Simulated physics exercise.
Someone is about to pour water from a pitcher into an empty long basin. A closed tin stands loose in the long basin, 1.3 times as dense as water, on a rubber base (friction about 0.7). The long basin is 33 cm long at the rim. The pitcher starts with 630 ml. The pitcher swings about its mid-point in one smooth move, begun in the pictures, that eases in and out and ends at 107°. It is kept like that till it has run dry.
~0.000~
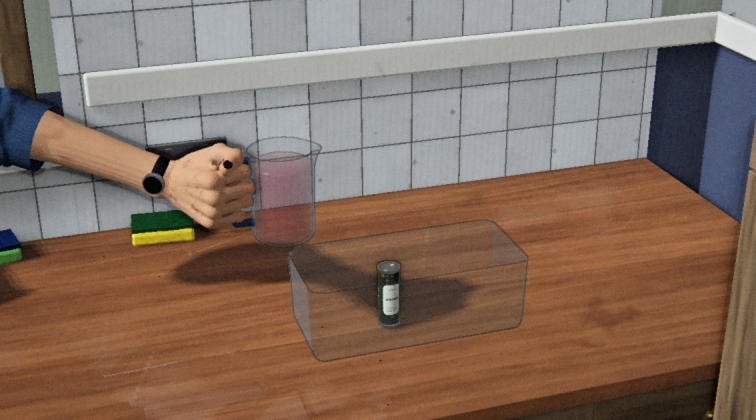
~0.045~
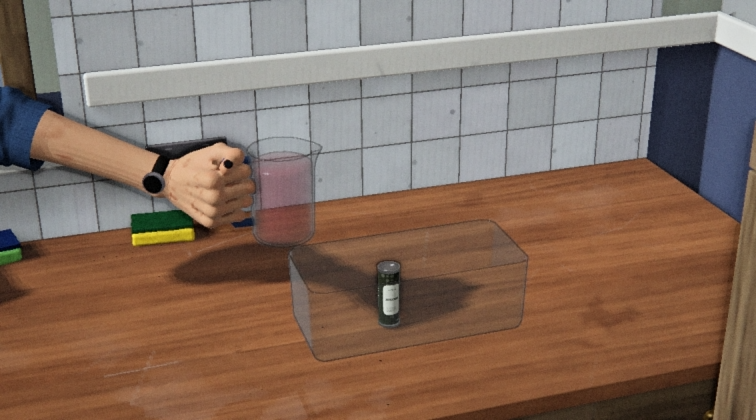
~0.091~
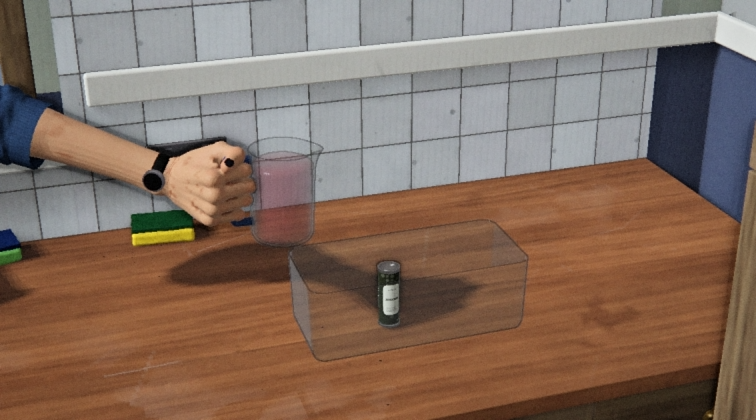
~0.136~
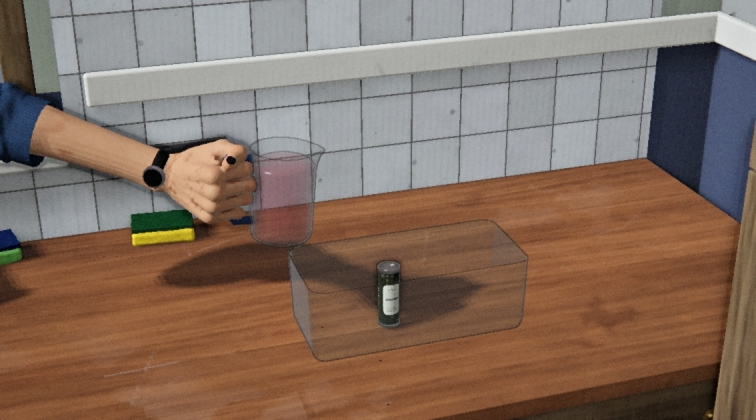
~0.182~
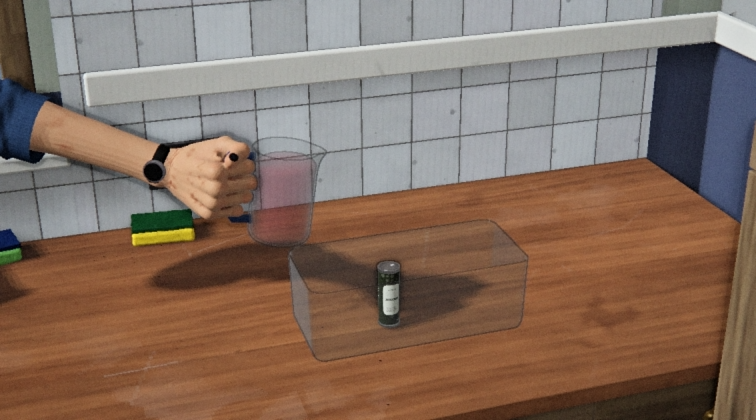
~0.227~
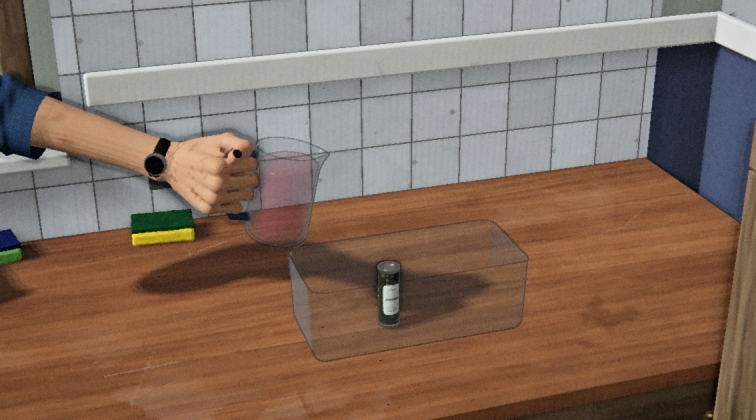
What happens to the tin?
The tin topples.
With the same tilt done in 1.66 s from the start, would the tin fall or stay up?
Then it goes over.
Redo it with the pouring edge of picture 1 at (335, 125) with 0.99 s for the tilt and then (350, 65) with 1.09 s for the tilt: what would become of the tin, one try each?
First it keeps standing; then it remains upright.
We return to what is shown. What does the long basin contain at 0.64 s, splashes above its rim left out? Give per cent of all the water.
Some 3 per cent.
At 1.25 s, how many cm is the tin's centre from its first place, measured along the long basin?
Some 7 cm.
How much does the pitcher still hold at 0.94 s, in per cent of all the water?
Some 36 per cent.
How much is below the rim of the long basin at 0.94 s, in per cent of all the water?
Some 46 per cent.
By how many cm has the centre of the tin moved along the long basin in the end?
Some 7.5 cm.
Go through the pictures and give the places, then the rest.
Tilt 0°; pouring edge (321, 145); surface from (249, 165) to (312, 157); the long basin's rim runs from (299, 272) to (511, 240); the tin's top is at (389, 269), in the first frame.
Tilt 0°; pouring edge (322, 146); surface from (250, 164) to (312, 157), in the second frame.
Tilt 2°; pouring edge (323, 146); surface from (250, 164) to (312, 157), in the third frame.
Tilt 4°; pouring edge (324, 148); surface from (251, 164) to (314, 158), in the fourth frame.
Tilt 7°; pouring edge (327, 150); surface from (254, 164) to (315, 158), in the fifth frame.
Tilt 11°; pouring edge (329, 153); surface from (254, 166) to (318, 158), in the sixth frame.
By 0.64 s the tilt is 67° and 85 per cent is still to pour; the tin stands where it began.
By 0.94 s the tilt is 102° and 35 per cent is still to pour; the tin stands where it began.
By 1.25 s the tilt is 107° and 3 per cent is still to pour; the tin lies on its side.
By 1.59 s the tilt is 107° and 0 per cent is still to pour; the tin lies on its side.
At rest the tin lies on its side.
